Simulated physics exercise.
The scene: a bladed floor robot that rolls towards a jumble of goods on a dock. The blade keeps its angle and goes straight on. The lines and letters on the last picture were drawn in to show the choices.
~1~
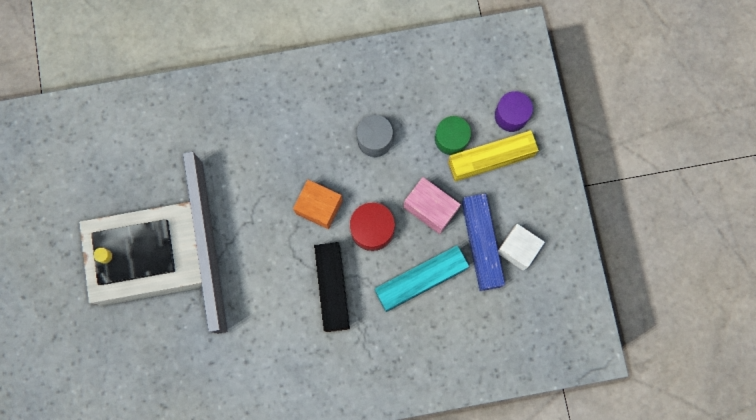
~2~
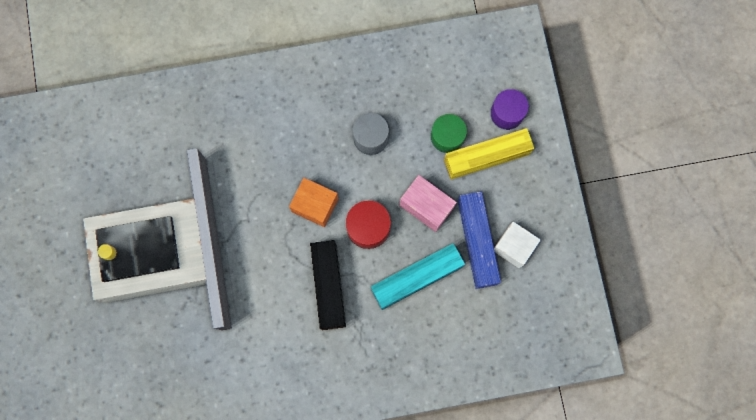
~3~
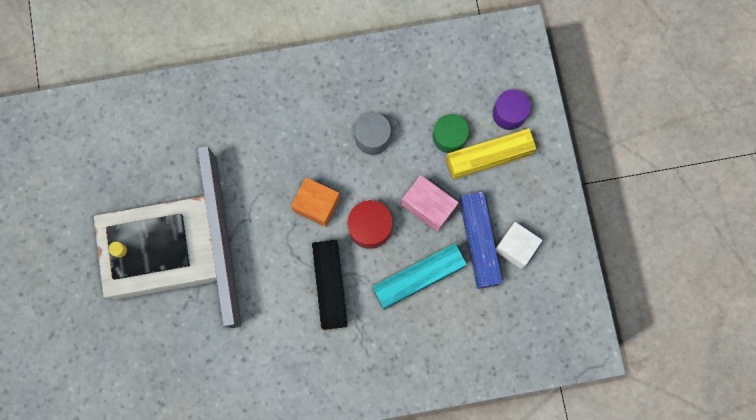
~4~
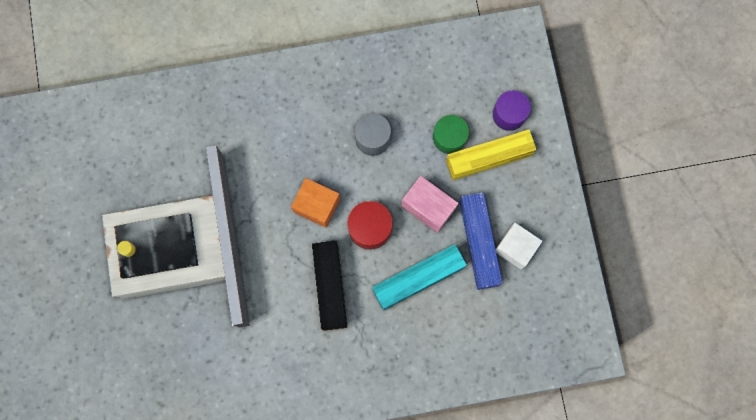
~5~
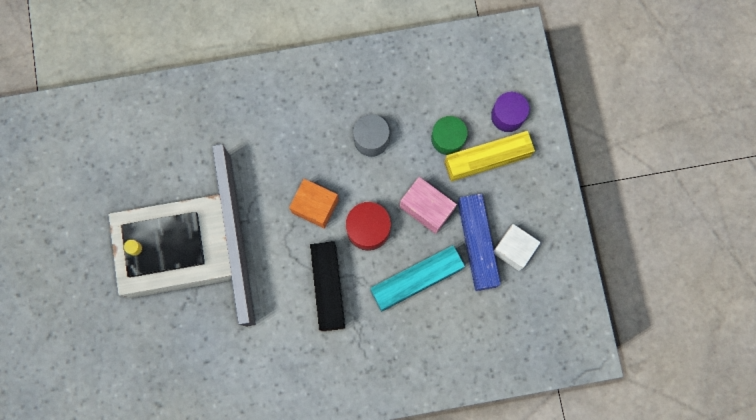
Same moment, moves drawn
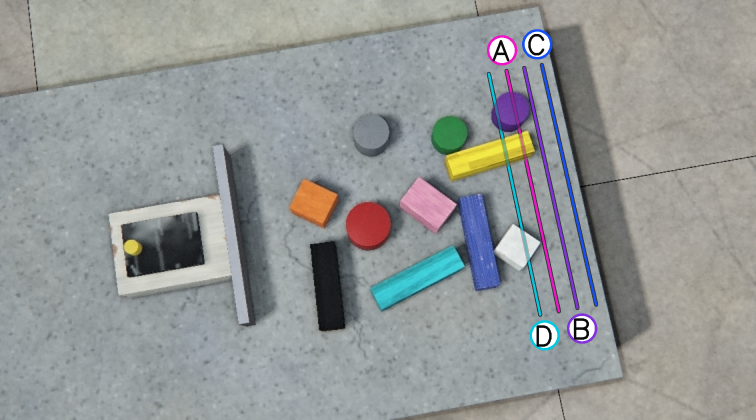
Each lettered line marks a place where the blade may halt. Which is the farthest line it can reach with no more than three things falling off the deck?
It should halt at D.
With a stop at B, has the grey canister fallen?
No.
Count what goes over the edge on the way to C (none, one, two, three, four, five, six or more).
Six or more.
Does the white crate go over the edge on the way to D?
Yes.
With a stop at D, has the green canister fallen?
No.
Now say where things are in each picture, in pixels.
In the first frame, grey canister (375, 136); black stick (333, 288); red canister (372, 227).
In the second frame, robot (143, 248); yellow stick (488, 154).
In the third frame, robot (154, 245); turquoise stick (419, 278).
In the fourth frame, robot (162, 244); white crate (518, 247).
In the fifth frame, robot (169, 243); green canister (449, 136); blue bar (478, 243); grey canister (372, 136).
On the marked copy, A at (532, 188); B at (550, 185); C at (568, 181); D at (514, 191).
With D. Early on, robot (272, 225); turquoise stick (423, 277); black stick (363, 281).
Further on, robot (374, 207); white crate (590, 212); blue bar (551, 210).
At the end, robot (455, 193); white crate over the edge; blue bar over the edge; three fallen.
As for the rest, A drops five; B drops five; C drops nine.
